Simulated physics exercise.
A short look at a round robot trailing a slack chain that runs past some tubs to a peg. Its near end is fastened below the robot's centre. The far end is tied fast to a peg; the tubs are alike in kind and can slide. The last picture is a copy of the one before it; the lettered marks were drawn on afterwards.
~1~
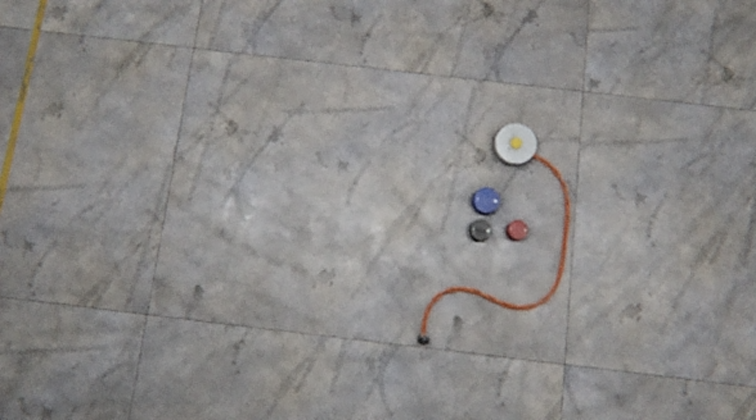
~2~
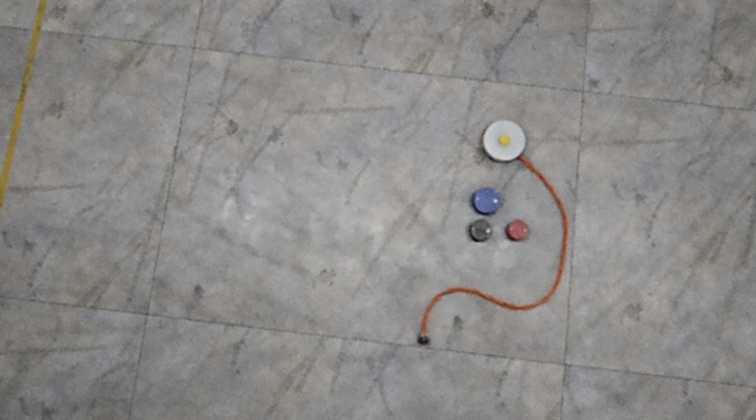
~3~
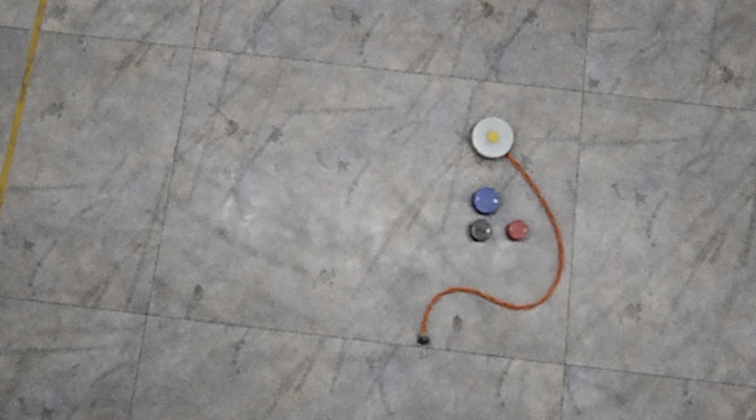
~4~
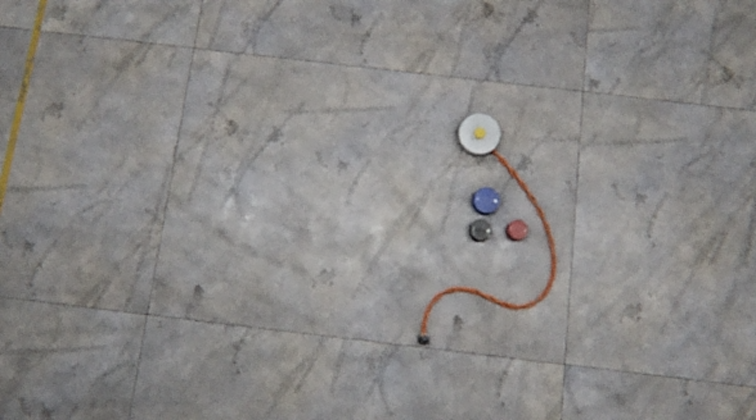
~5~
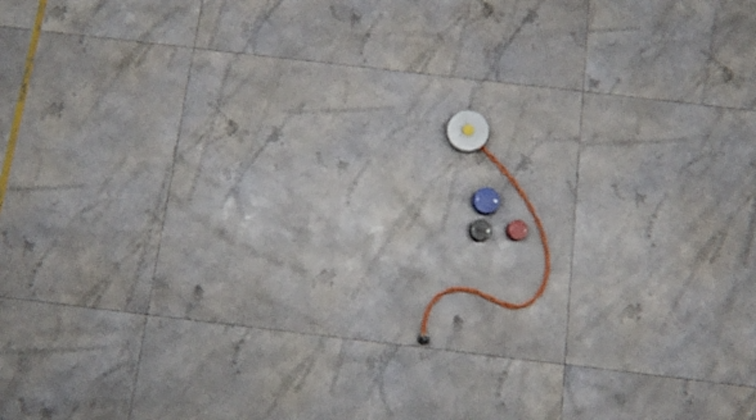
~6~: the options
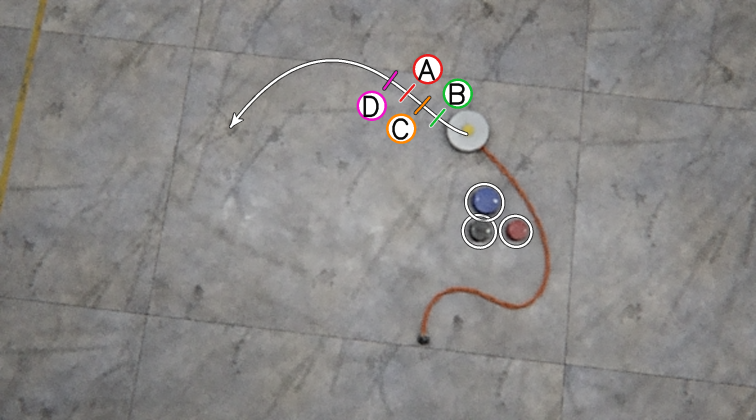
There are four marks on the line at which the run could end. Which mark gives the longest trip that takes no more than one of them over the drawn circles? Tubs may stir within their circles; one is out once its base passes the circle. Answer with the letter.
Stop at D.
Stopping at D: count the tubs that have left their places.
One.
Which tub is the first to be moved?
The red one.
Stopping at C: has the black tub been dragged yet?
No.
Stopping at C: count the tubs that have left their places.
By then, none.
On the marked copy, A at (407, 93); B at (438, 118); C at (422, 105); D at (390, 80); the route from (466, 134) via (344, 61) to (231, 127).
Following D. Soon after the start, robot (438, 116).
Later, robot (413, 95).
In the end, robot (390, 78); red tub (503, 229); one over the rings.
As for the rest, A is within the limit but short; B is within the limit but short; C is within the limit but short.
